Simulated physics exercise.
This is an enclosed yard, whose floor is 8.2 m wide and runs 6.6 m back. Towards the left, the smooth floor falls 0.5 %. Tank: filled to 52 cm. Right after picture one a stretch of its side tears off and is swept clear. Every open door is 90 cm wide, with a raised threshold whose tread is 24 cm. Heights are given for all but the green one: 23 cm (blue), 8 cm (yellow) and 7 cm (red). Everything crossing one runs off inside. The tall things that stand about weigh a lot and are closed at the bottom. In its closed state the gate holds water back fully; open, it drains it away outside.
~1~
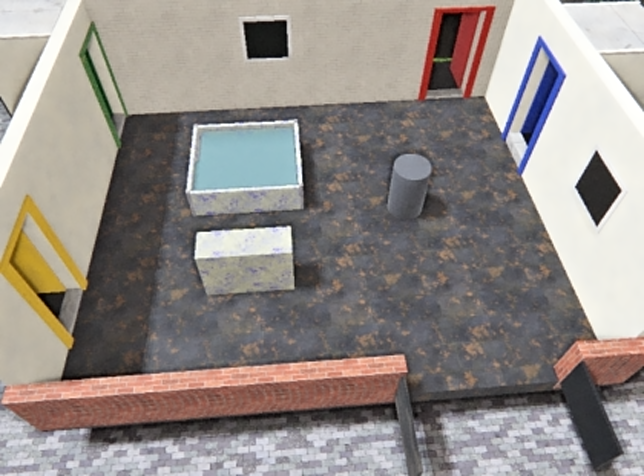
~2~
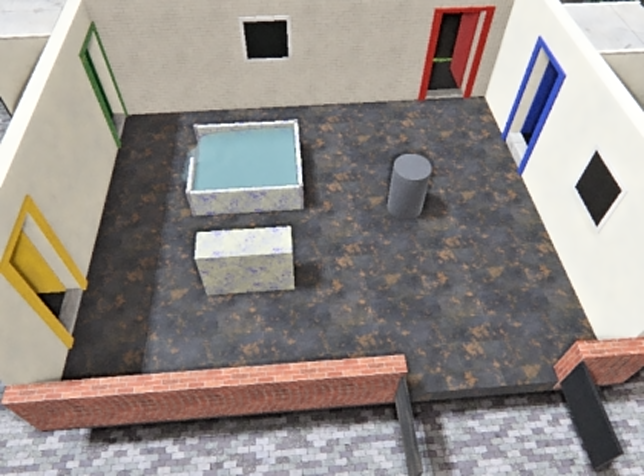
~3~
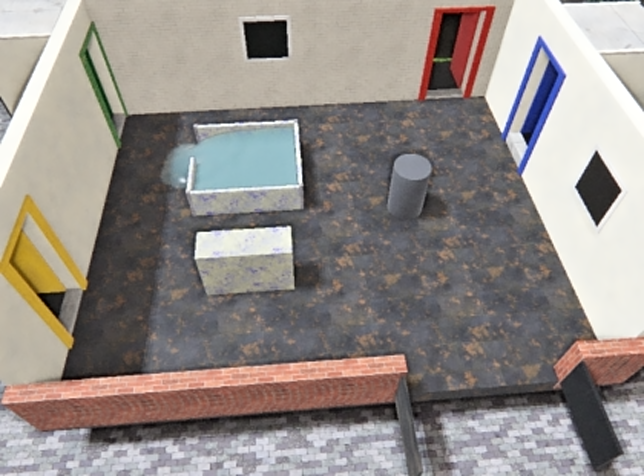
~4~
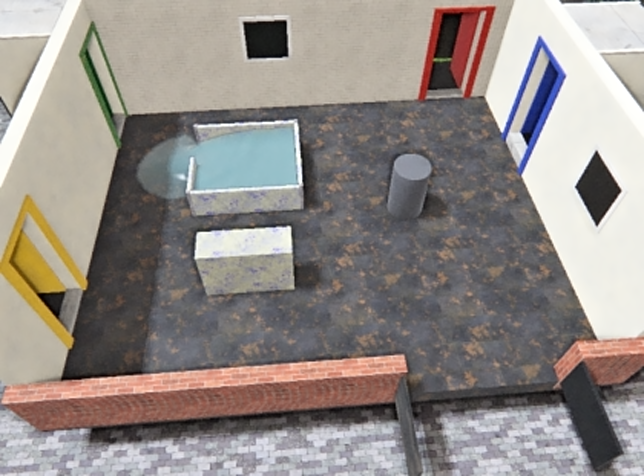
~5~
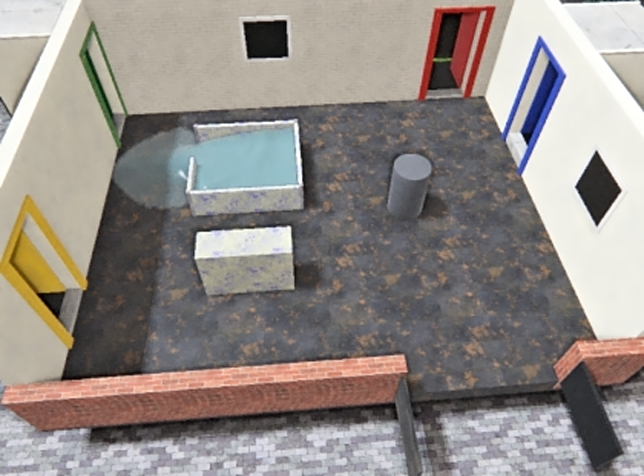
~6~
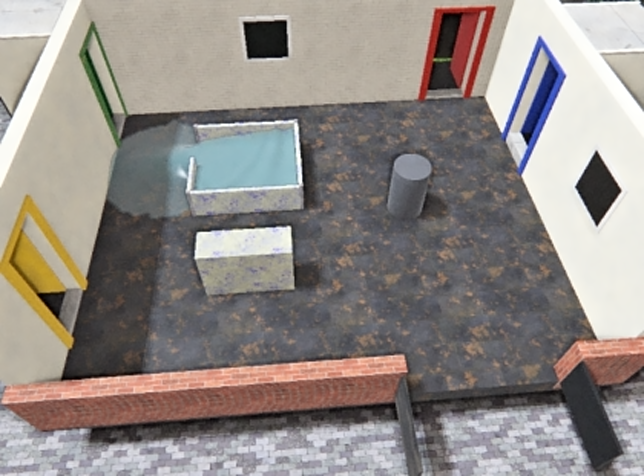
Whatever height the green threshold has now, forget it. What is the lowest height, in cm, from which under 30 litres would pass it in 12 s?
21 cm.
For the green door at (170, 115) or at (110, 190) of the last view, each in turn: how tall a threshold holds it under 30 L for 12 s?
In turn: Roughly 13.0 cm, roughly 18 cm.
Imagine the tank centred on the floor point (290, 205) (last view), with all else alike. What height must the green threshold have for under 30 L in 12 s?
Minimum: Approx. 14.5 cm.
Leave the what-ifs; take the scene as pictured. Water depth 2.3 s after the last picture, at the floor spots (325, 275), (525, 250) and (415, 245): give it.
Taking the spots in order: About 0, 0 and 0 centimetres.
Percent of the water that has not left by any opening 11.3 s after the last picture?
I'd estimate some 88 in a hundred.
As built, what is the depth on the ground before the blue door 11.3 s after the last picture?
Lab note: Depth approx. 3.0 cm.
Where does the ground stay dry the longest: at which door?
The answer is the blue door.
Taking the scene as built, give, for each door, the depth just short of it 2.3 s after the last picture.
Door by door, in centimetres - green 23, blue 0, yellow 4, red 0.
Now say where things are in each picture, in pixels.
In the first picture, still water, 52 cm deep, in the tank at (246, 158); the green door at (107, 91) is dry.
In the second picture, water pours out at (200, 159) and has run 0.3 m, to (187, 177); about 5 cm deep outside, 52 cm at the back.
In the third picture, the gap is at (200, 159), the front 0.7 m out at (166, 178); the back of the tank holds 52 cm.
In the fourth picture, the front is at (142, 177), 1.2 m from the gap at (200, 160); 1.4 m2 of floor is wet, 52 cm left at the back.
In the fifth picture, the front is at (116, 172), 1.7 m from the gap at (200, 159); 2.3 m2 of floor is wet, 52 cm left at the back.
In the sixth picture, water pours out at (200, 159) and has run 1.8 m, to (120, 145); about 4 cm deep outside, 48 cm at the back; the green door at (107, 91), 2.2 m from the gap, is still 0.4 m from the nearest water.
Then, 0.7 s after the last picture water covers 10 % of the floor, deepest (30 cm) near (126, 118); 19 cm at the green door, 3 litres in over its 10 cm threshold.
Then, 2.3 s after the last picture water covers 20 % of the floor, deepest (27 cm) near (126, 118); 23 cm at the green door, 94 litres in over its 10 cm threshold.
Then, 11.3 s after the last picture water covers 85 % of the floor, deepest (7 cm) near (114, 168); 7 cm at the green door, 182 litres in over its 10 cm threshold.
At the green door as built, the water peaked near 26 cm, 1.1 s after the last picture.
With a threshold of 18.5 cm, 44 litres would have come in within the 12 s; with 25 cm, 12 litres. So under 30 litres takes about 21 cm.
